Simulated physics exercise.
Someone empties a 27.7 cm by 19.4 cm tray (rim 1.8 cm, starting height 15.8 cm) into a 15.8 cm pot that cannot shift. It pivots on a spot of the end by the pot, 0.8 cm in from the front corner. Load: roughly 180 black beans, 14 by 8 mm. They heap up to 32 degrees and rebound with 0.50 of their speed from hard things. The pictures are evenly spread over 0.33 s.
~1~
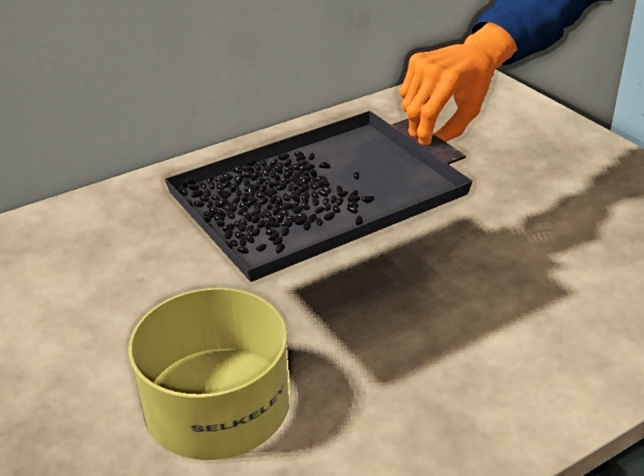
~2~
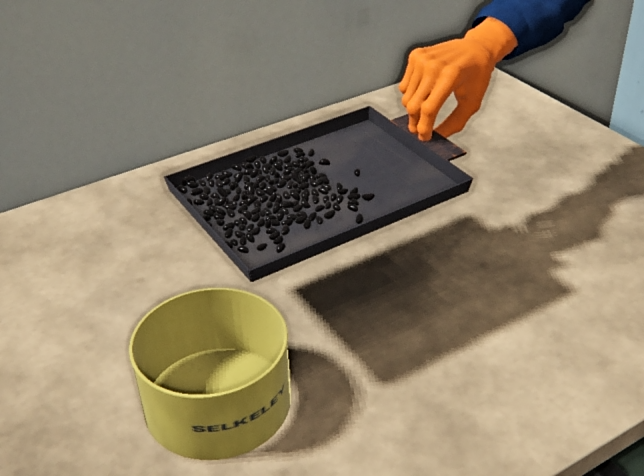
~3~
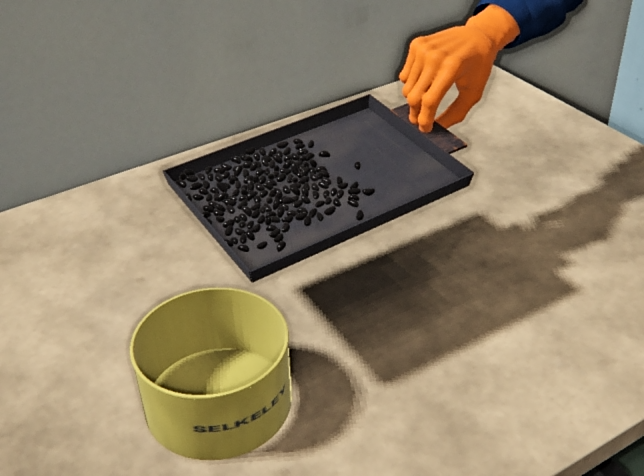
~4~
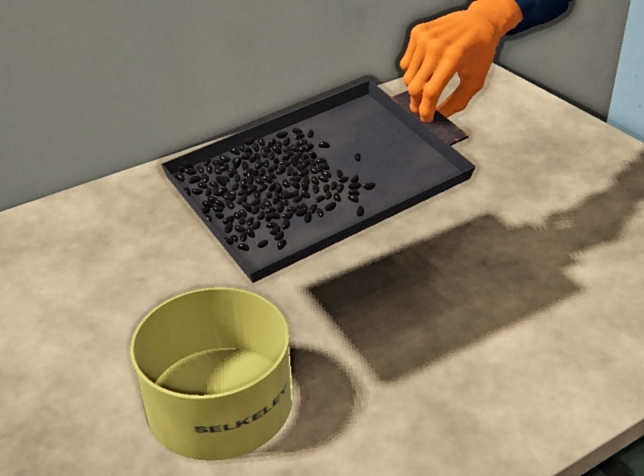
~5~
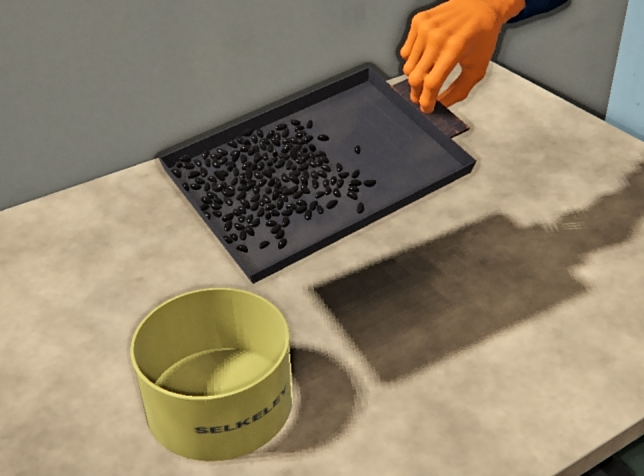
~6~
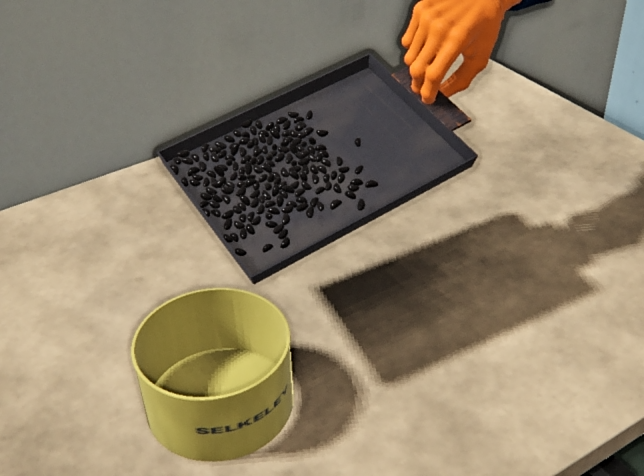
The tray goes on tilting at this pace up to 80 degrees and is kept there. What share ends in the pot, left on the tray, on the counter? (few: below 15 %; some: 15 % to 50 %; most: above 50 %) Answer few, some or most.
In the pot: Most; left on the tray: Few; on the counter: Some.
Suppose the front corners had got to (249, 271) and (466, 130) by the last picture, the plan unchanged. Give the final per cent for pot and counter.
Pot 35, counter 40.
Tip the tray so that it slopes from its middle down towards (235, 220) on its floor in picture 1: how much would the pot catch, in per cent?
About 15 per cent.
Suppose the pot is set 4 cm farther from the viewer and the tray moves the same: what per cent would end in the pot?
Then about 5 per cent.
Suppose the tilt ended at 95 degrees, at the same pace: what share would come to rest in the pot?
In that case some 60 per cent.
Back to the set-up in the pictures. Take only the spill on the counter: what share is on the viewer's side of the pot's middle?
About 100 per cent.
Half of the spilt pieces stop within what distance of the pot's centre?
About 16 cm.
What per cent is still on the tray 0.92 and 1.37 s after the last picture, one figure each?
In turn: 95, 20.
Then, 0.55 s after the last picture, tilt 46 degrees; the tray holds 100 %, the pot 0 %.
Then, 0.92 s after the last picture, tilt 66 degrees; the tray holds 95 %, the pot 0 %.
Then, 1.37 s after the last picture, tilt 80 degrees; the tray holds 20 %, the pot 40 %.
In the end, pot 60 %, tray 5 %, counter 35 %.
